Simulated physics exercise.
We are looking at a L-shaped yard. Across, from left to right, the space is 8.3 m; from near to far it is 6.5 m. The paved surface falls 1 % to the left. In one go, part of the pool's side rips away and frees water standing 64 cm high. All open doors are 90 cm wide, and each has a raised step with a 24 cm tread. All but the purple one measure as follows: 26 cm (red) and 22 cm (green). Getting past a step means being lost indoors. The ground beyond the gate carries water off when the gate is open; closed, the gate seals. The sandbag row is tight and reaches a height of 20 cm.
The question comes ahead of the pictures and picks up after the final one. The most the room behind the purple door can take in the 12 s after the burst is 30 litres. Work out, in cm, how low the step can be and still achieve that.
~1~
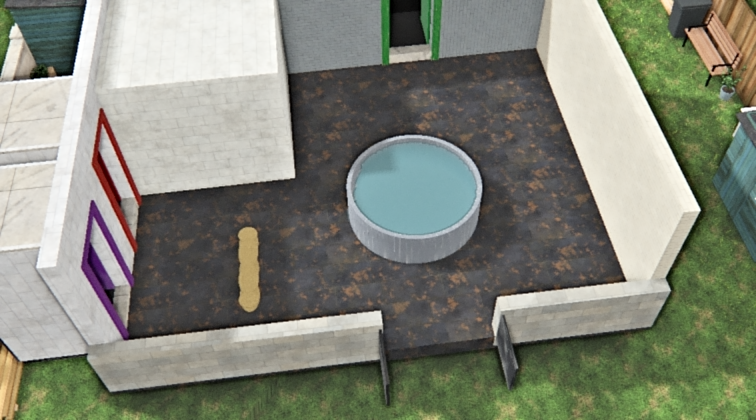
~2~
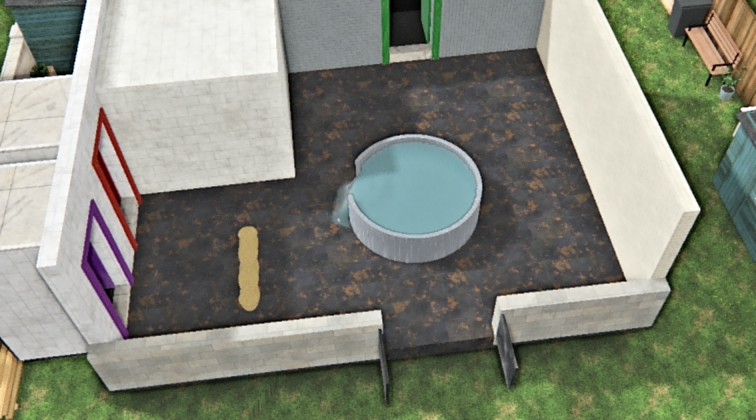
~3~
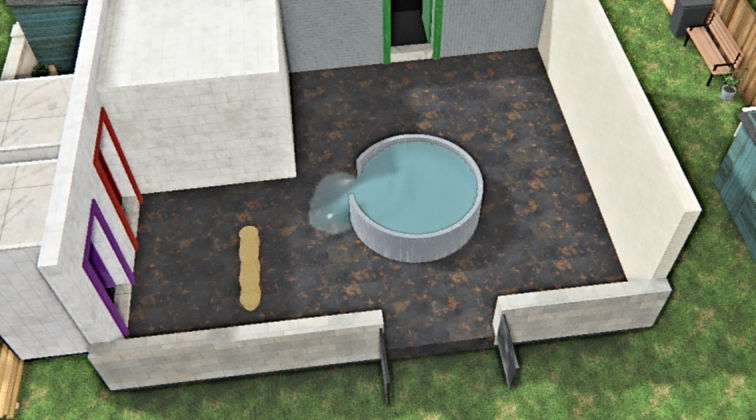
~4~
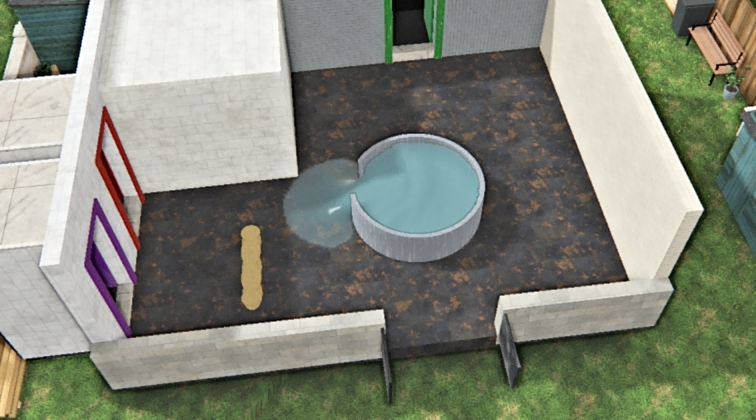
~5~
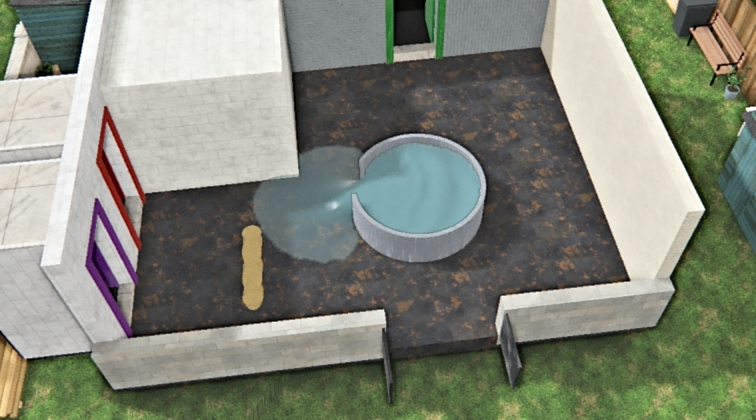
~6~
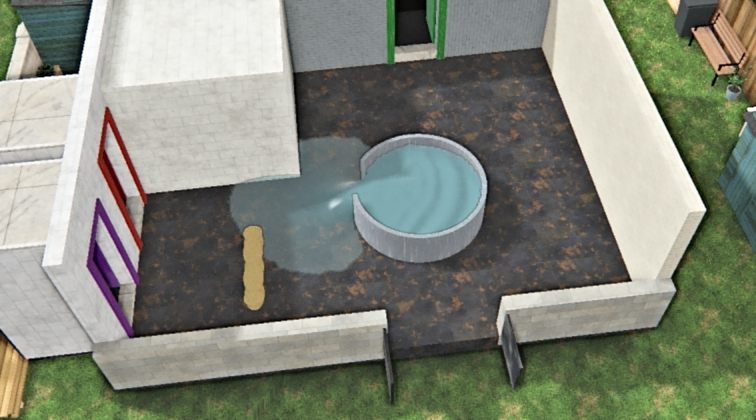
It can be no lower than about 10 cm.
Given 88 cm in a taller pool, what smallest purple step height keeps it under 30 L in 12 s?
13.5 cm.
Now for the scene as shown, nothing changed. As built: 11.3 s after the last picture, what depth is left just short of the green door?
Lab note: Depth approx. 2.0 cm.
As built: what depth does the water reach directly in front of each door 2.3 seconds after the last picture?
Lab note, cm: Red 31; green 2; purple 7.
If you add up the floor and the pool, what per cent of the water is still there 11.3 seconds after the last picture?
Around 92 in a hundred parts remain.
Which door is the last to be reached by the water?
Green.
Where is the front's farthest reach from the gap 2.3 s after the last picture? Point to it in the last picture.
At about (129, 367).
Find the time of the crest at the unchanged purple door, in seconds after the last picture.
The level tops out near 6.5 seconds.
Then, 0.7 s after the last picture water covers 20 % of the floor, deepest (32 cm) near (351, 207); it has not reached the purple door.
Then, 2.3 s after the last picture water covers 35 % of the floor, deepest (32 cm) near (144, 214); 7 cm at the purple door, 0 litres in over its 9 cm step.
Then, 11.3 s after the last picture water covers 100 % of the floor, deepest (14 cm) near (132, 336); 12 cm at the purple door, 42 litres in over its 9 cm step.
At the purple door as built, the water peaked near 13 cm, 6.7 s after the last picture.
With a step of 8.5 cm, 49 litres would have come in within the 12 s; with 11.5 cm, 17 litres. So under 30 litres takes about 10 cm.
